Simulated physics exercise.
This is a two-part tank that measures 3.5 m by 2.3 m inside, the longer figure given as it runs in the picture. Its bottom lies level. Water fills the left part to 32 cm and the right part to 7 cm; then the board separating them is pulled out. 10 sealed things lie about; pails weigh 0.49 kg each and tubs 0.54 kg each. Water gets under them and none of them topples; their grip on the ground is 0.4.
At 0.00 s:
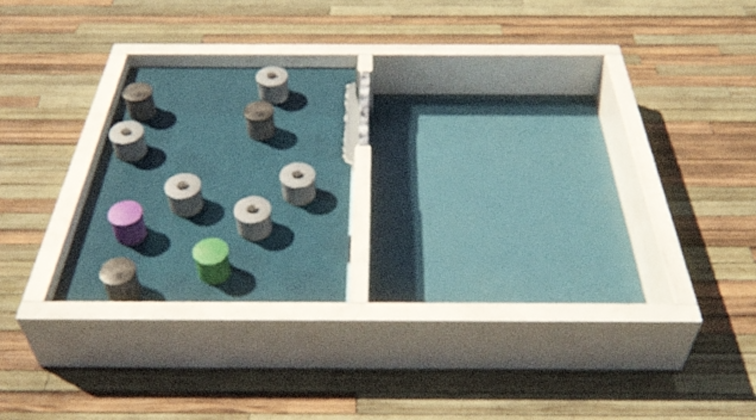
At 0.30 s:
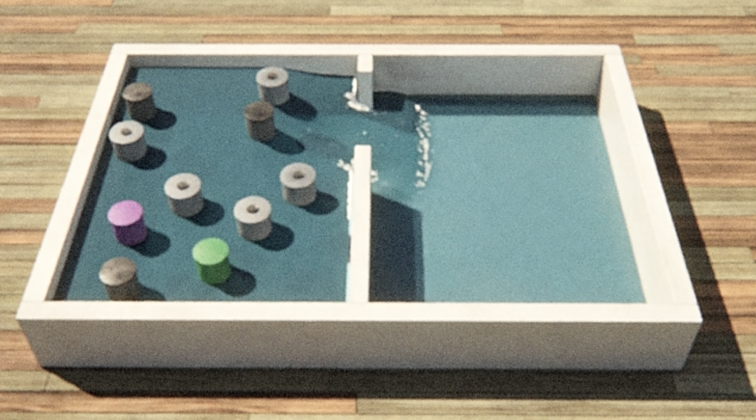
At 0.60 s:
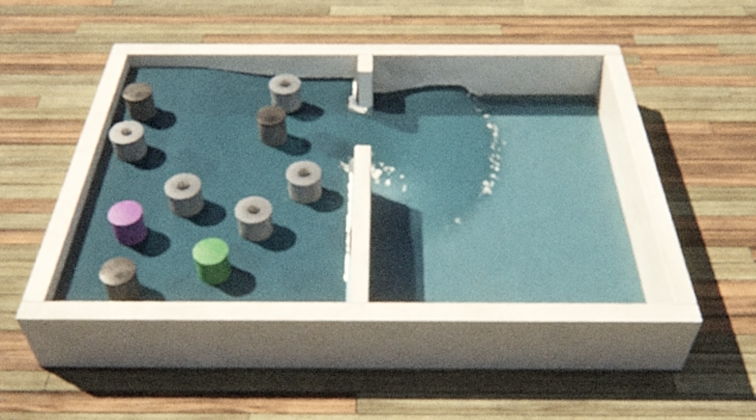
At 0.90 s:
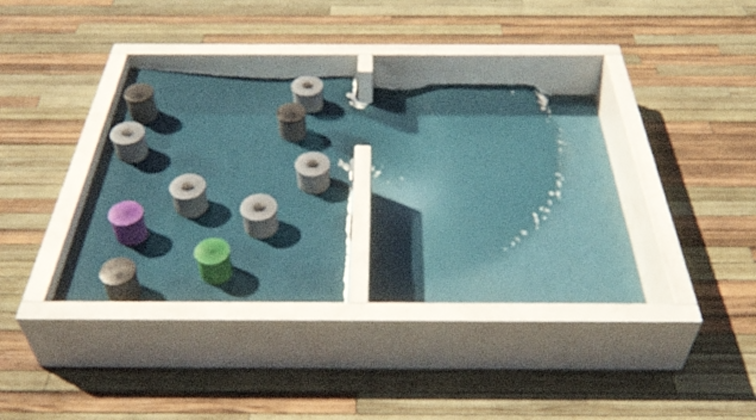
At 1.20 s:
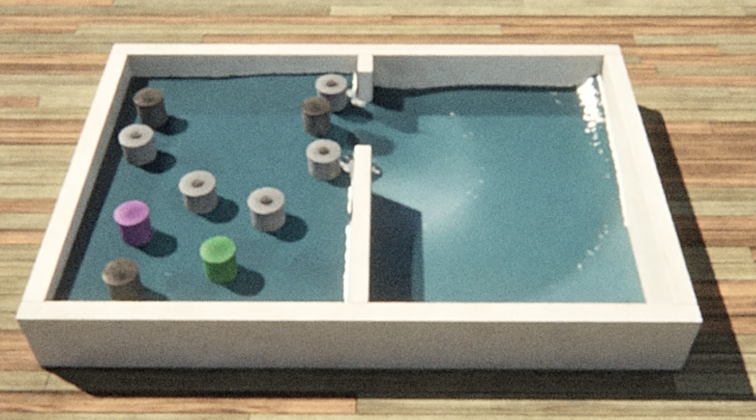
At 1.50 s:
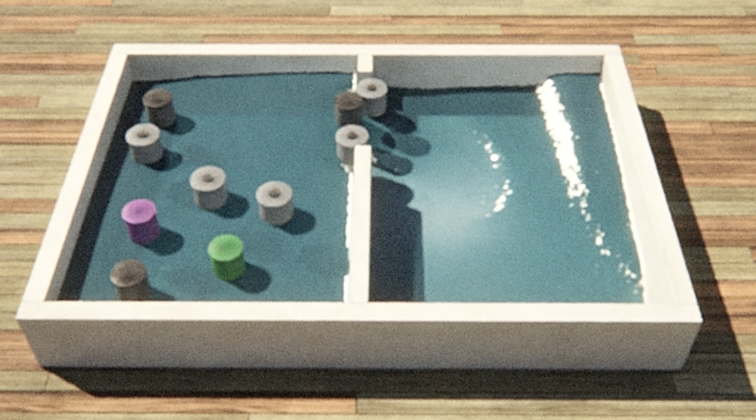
In a white two-part tank, water rushed rightward through a gap in the dividing wall and washed against the far side, while the nearest floating pails drifted to the opening and the others shifted slightly.
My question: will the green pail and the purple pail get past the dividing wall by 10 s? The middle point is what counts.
Result: The green pail won't make it across; the purple pail won't make it across.
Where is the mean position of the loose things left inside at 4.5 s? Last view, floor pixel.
Roughly at (305, 210).
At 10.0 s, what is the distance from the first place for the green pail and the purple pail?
Roughly 20 cm and 20 cm.
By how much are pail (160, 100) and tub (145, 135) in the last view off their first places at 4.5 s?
30 cm and 30 cm respectively.
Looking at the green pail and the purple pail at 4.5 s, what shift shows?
30 and 30 cm, roughly.
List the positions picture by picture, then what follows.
In the first picture, the green pail at (211, 251) floats; the purple pail at (125, 213) floats; about 1530 L in view; 0 of 10 have shifted.
In the second picture, the green pail at (211, 251), afloat; the purple pail at (125, 213), afloat; 32 cm deep round most things; 0 of 10 have shifted.
In the third picture, the green pail at (211, 251), afloat; the purple pail at (125, 213) floats; 32 cm deep round most things; 3 of 10 have shifted.
In the fourth picture, the green pail at (212, 251), afloat; the purple pail at (126, 213) floats; 31 cm deep round most things; 4 of 10 have shifted.
In the fifth picture, the green pail at (218, 250), afloat, 5 cm from its start; the purple pail at (131, 213), afloat, 3 cm from its start; 28 cm deep round most things; 7 of 10 have shifted.
In the sixth picture, the green pail at (226, 248), afloat, 10 cm from its start; the purple pail at (139, 211), afloat, 9 cm from its start; 26 cm deep round most things; 10 of 10 have shifted.
After 2.1 s the green pail is near (236, 244), 0.2 m from its start, afloat; the purple pail is near (148, 206), 0.2 m from its start, afloat; 3 of 10 are over the mark; 10 afloat.
After 4.5 s the green pail is near (253, 233), 0.3 m from its start, afloat; the purple pail is near (168, 200), 0.3 m from its start, afloat; 3 of 10 are over the mark; 10 afloat.
After 7.0 s the green pail is near (240, 244), 0.2 m from its start, afloat; the purple pail is near (153, 210), 0.2 m from its start, afloat; 3 of 10 are over the mark; 10 afloat.
After 10.0 s the green pail is near (238, 244), 0.2 m from its start, afloat; the purple pail is near (152, 203), 0.2 m from its start, afloat; 3 of 10 are over the mark; 10 afloat.
